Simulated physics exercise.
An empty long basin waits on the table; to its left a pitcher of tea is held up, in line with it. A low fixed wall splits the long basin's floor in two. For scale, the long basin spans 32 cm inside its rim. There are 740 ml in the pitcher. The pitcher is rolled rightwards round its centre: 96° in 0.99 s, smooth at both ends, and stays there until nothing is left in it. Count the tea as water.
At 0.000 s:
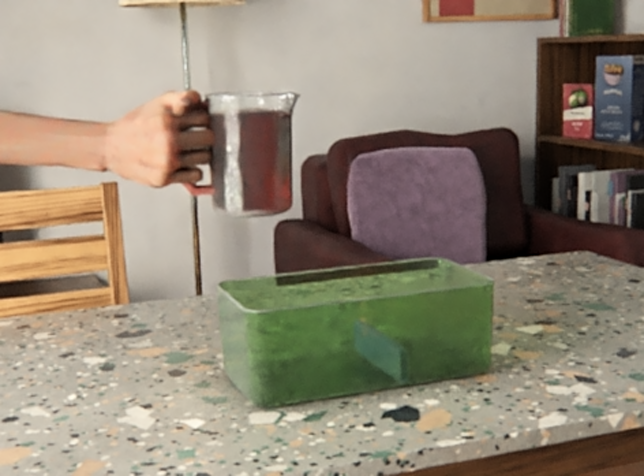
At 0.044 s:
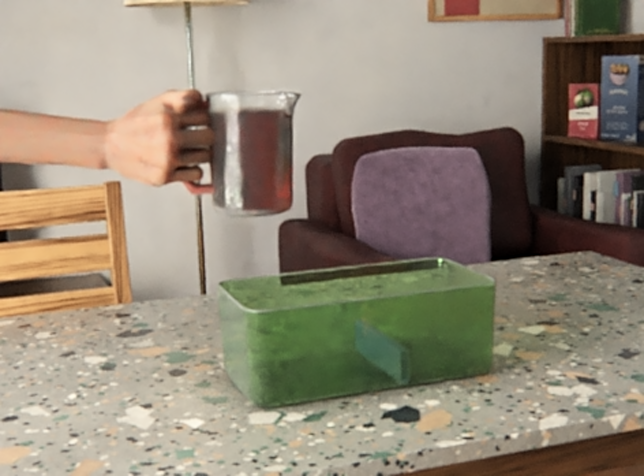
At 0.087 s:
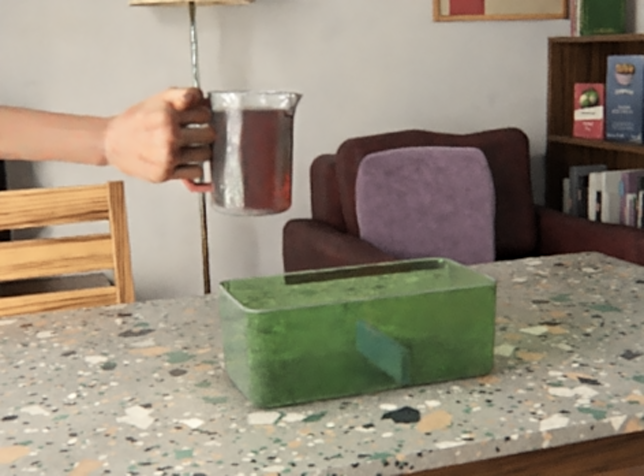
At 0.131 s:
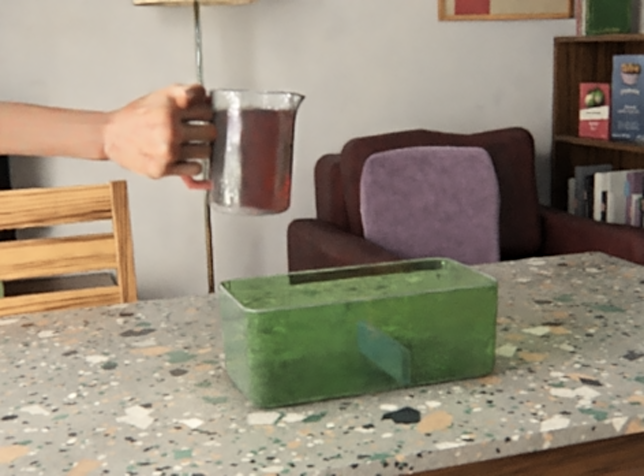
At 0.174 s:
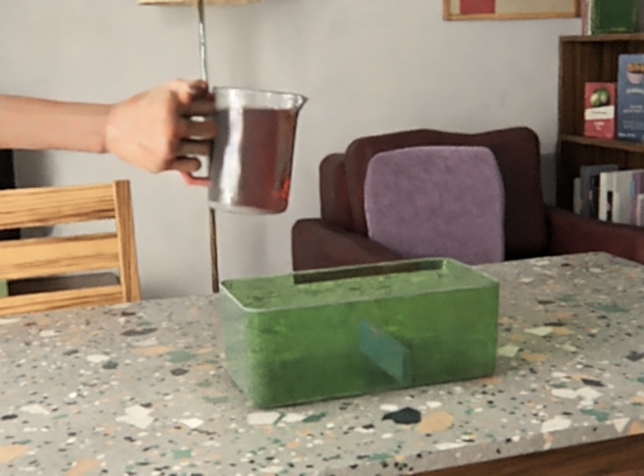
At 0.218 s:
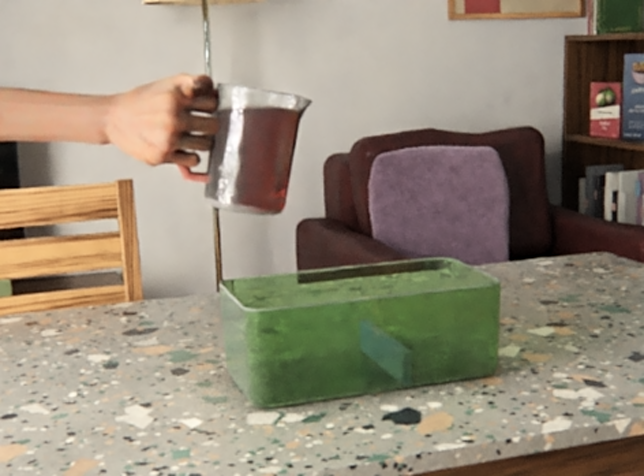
A hand holds up a pitcher of tea and tilts it slightly rightwards above a table.
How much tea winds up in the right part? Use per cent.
About 70 per cent.
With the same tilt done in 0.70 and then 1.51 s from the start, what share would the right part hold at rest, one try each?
In turn about 70 and 70 per cent.
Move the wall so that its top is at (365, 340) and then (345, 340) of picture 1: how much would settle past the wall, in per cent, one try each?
In turn about 90 and 95 per cent.
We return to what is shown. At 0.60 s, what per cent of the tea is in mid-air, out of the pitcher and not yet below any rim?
About 12 per cent.
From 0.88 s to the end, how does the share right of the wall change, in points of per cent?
The share moves up, by some 44 per cent.
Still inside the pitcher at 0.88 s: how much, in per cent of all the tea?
About 46 per cent.
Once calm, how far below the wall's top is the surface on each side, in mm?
Some 34 mm on the left and 12 mm on the right.
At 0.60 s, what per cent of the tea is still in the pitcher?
Near 88 in a hundred.
After 0.60 s the tilt is 64° and 87 per cent is still to pour, 1 is left of the wall and 0 right of it.
After 0.88 s the tilt is 93° and 46 per cent is still to pour, 5 is left of the wall and 26 right of it.
After 1.17 s the tilt is 96° and 12 per cent is still to pour, 13 is left of the wall and 66 right of it.
After 1.49 s the tilt is 96° and 2 per cent is still to pour, 24 is left of the wall and 70 right of it.
In the end 28 per cent lies left of the wall, 70 right of it and 1 outside.
